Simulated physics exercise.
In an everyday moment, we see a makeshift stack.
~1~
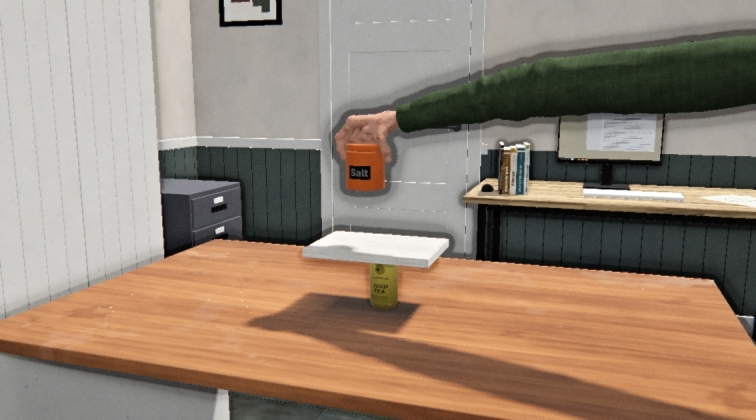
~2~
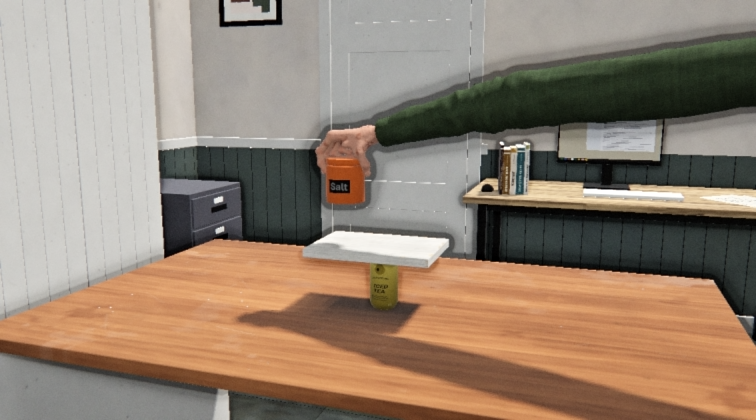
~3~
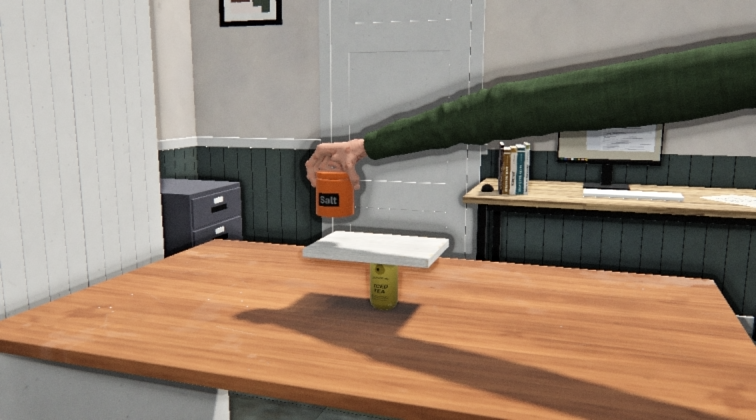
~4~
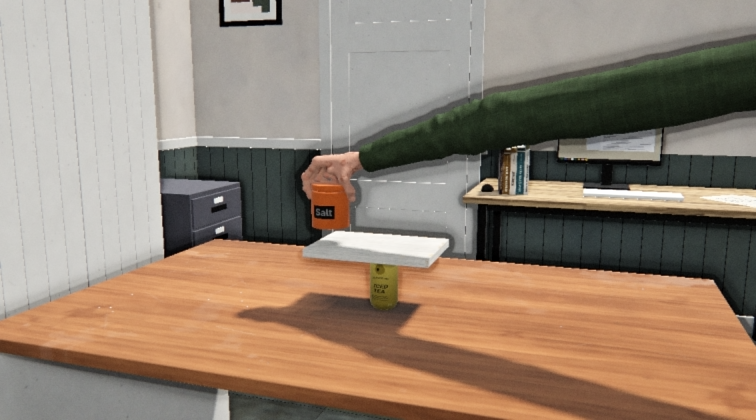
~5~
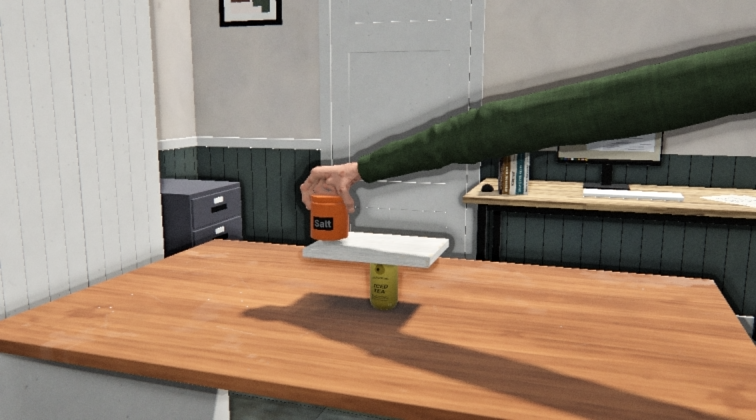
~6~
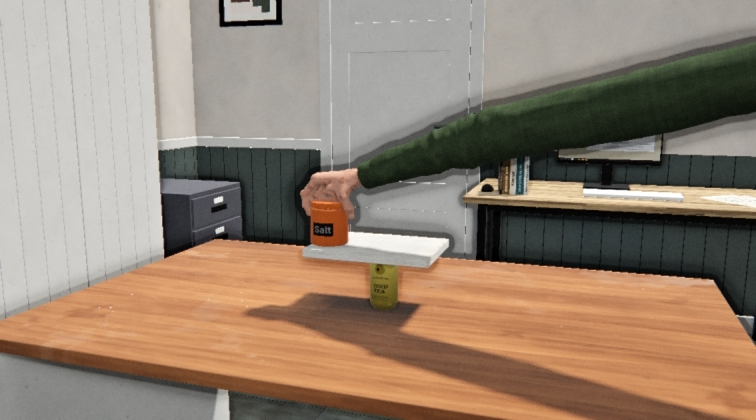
On a wooden table, a hand lowers an orange salt jar onto a white board's left end.
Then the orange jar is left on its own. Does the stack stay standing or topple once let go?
It topples.
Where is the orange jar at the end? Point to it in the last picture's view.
It finishes at about (296, 286).
Then, 0.30 s after the last picture, orange jar now fallen; white board tipped 48° from how it was.
Then, 0.40 s after the last picture, white board tipped 74° from how it was.
Then, 0.90 s after the last picture, white board on its side.
At rest, fallen, orange jar; tipped over in the stack, white board; yellow can in place. Seen from the same camera at the end, orange jar near (296, 286). The stack comes apart.
